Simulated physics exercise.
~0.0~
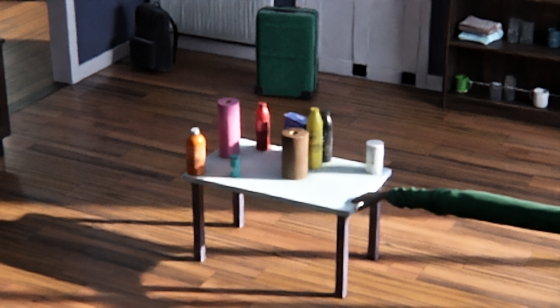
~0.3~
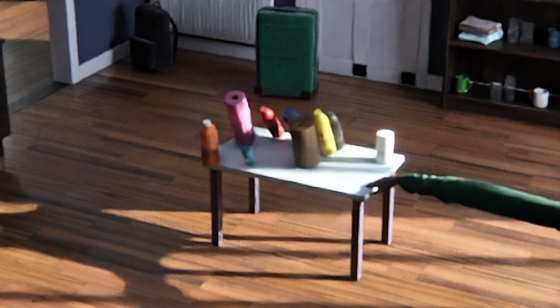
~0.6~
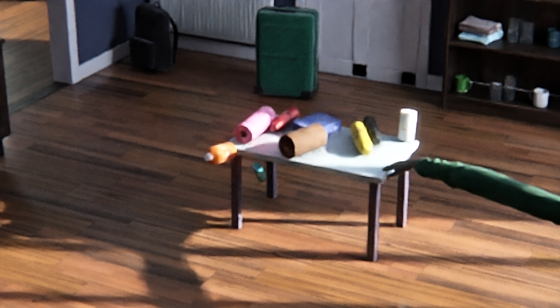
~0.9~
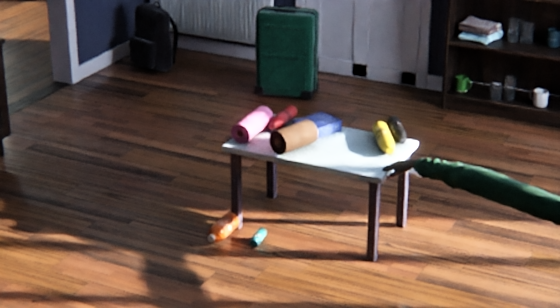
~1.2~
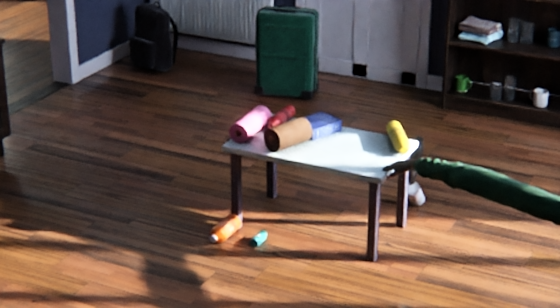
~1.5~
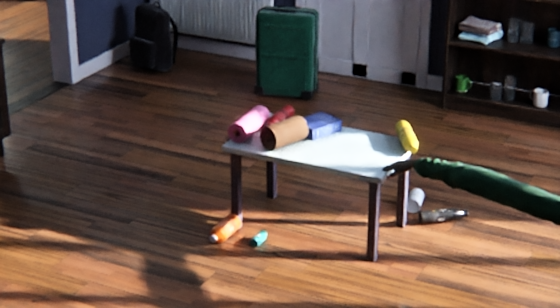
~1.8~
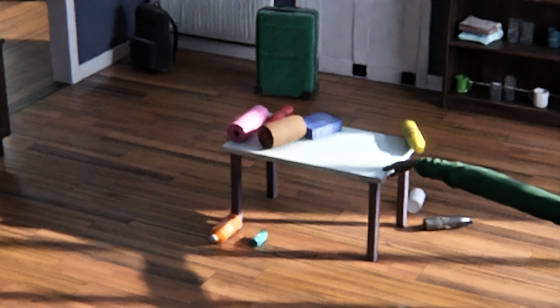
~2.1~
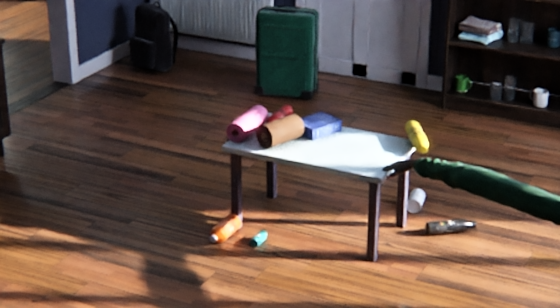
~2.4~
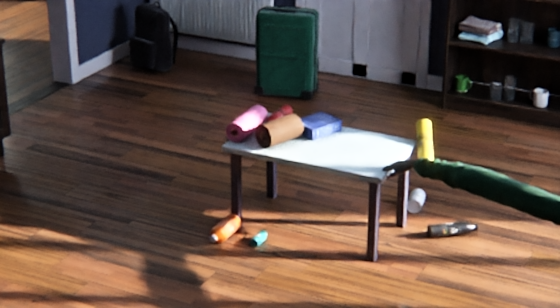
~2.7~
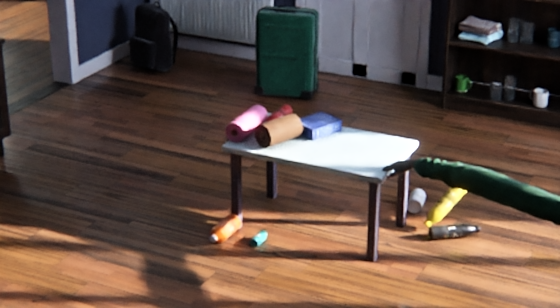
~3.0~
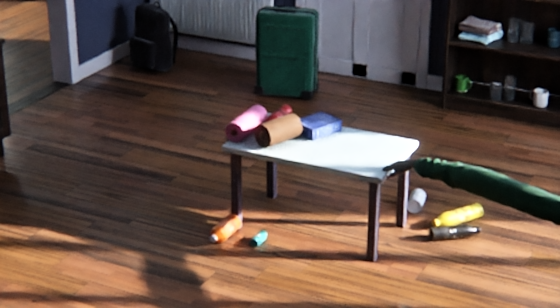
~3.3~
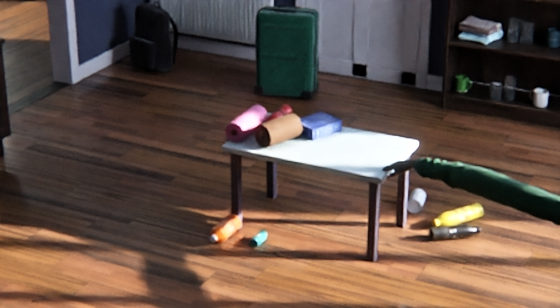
A small table jolts right, toppling its containers, and five end up on the floor.
